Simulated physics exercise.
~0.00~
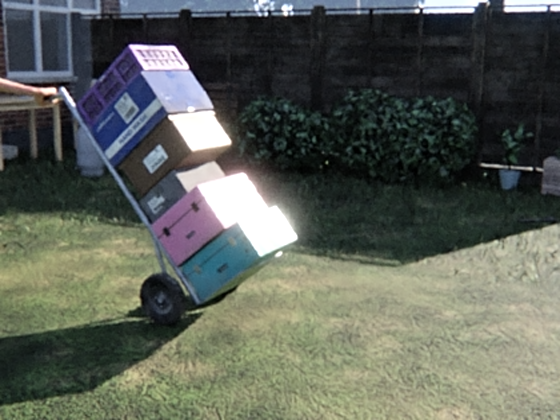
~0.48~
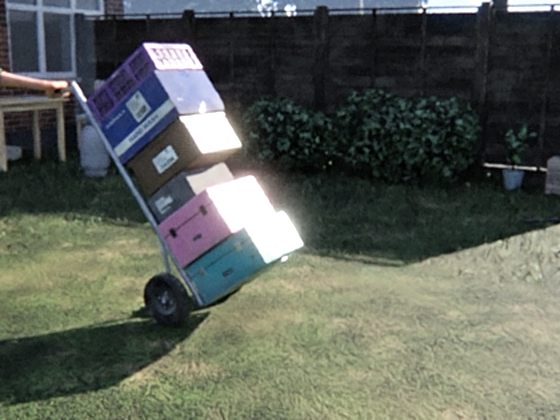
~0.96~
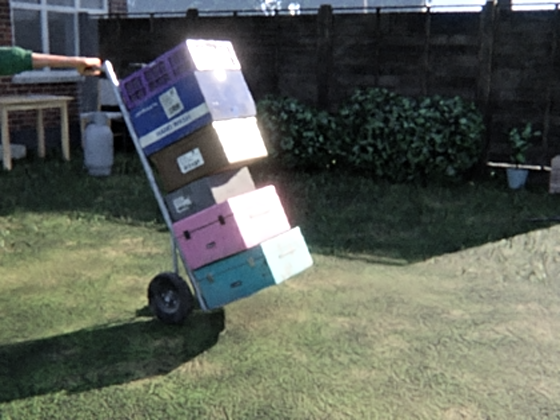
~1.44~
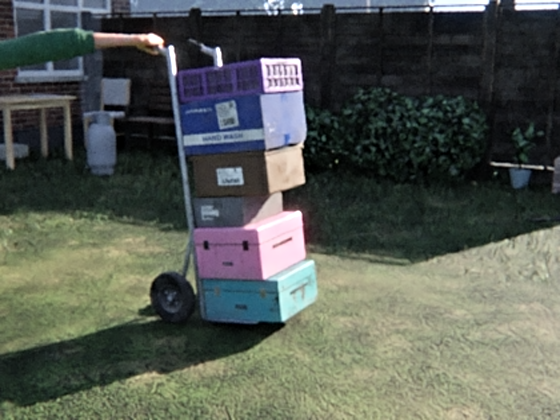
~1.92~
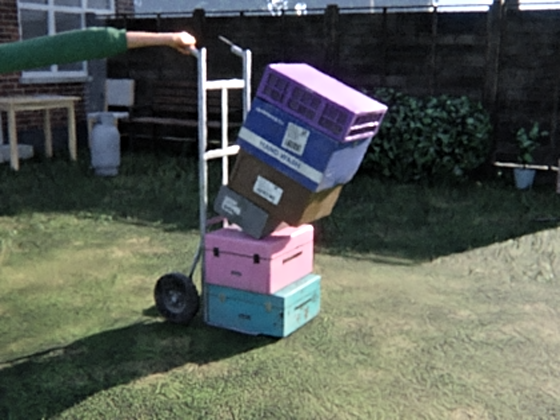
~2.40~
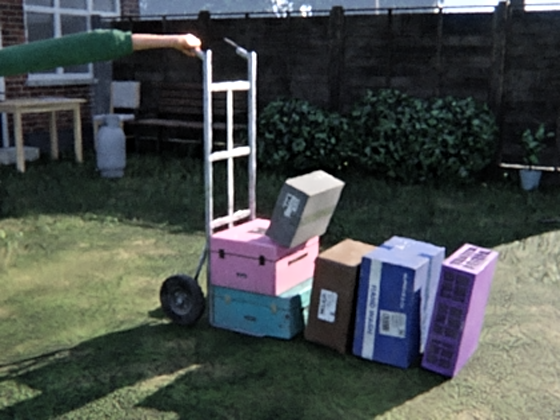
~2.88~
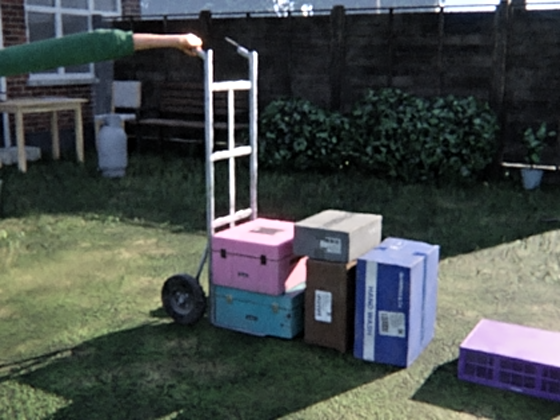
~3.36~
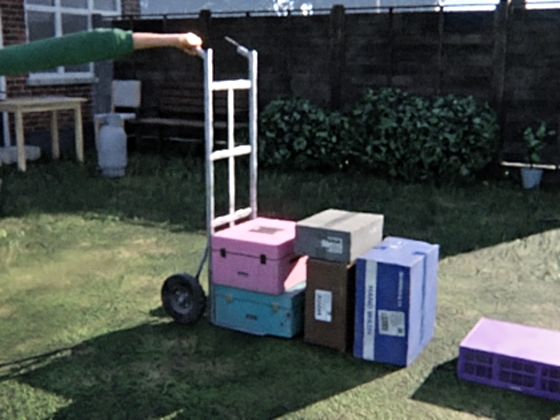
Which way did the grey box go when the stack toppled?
It moved to the right, tumbling off the pink box and coming to rest on top of the brown one.
An arm in a green sleeve tipped a loaded hand truck upright on a lawn, and the upper boxes toppled off to the right. The grey box ended on the brown one, beside the blue box and purple crate, while the pink and turquoise boxes stayed put.
